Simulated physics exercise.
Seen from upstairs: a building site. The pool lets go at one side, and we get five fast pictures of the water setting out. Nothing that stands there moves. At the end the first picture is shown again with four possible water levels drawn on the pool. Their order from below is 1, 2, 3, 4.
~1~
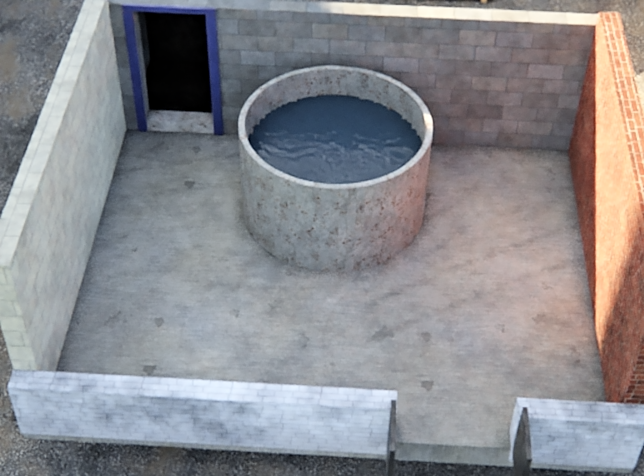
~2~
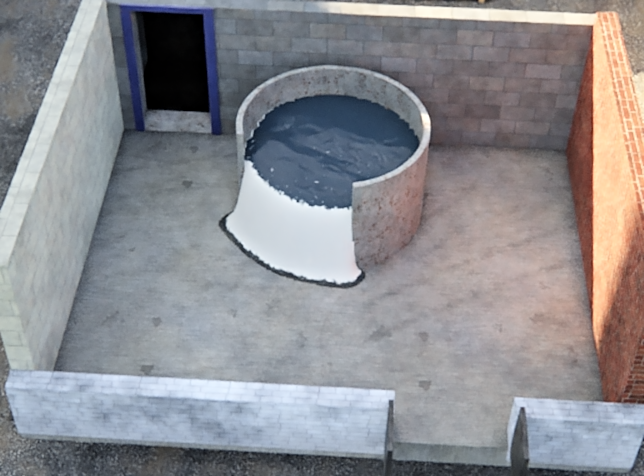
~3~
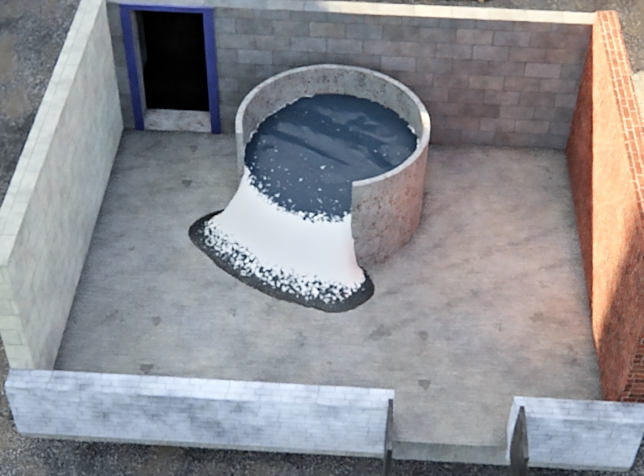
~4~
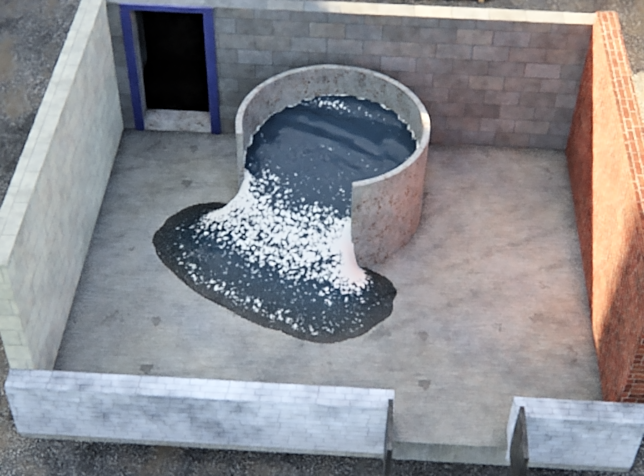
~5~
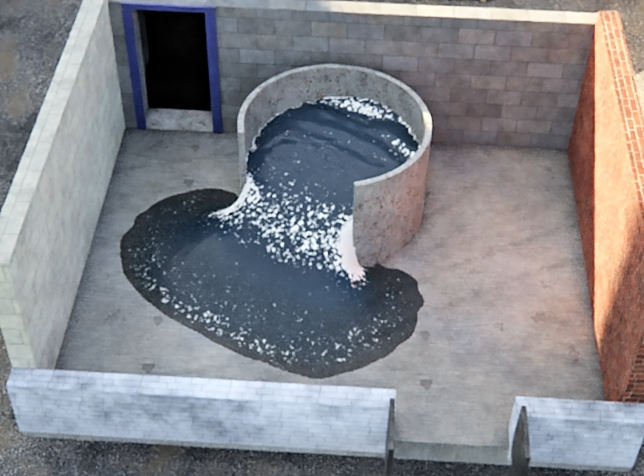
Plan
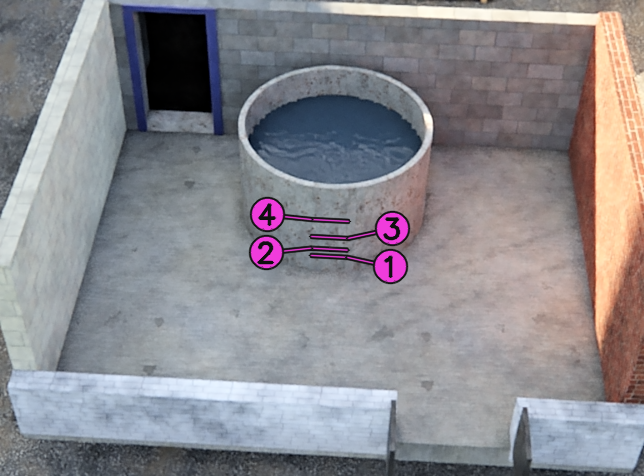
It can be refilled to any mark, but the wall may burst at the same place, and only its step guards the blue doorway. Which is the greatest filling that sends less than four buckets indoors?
Use level 3.
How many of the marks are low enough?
Three of them.
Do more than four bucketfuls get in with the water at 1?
No, not at all.
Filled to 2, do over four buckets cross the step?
No, that is safe.
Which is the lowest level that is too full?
It is 4.
On the marked copy, 1 at (329, 256); 2 at (329, 249); 3 at (329, 237); 4 at (330, 220); from the bottom up 1, 2, 3, 4.
For level 1, nothing gets over.
For level 2, nothing gets over.
For level 3, a bucket or two gets in.
For level 4, about 9 bucketfuls get in.
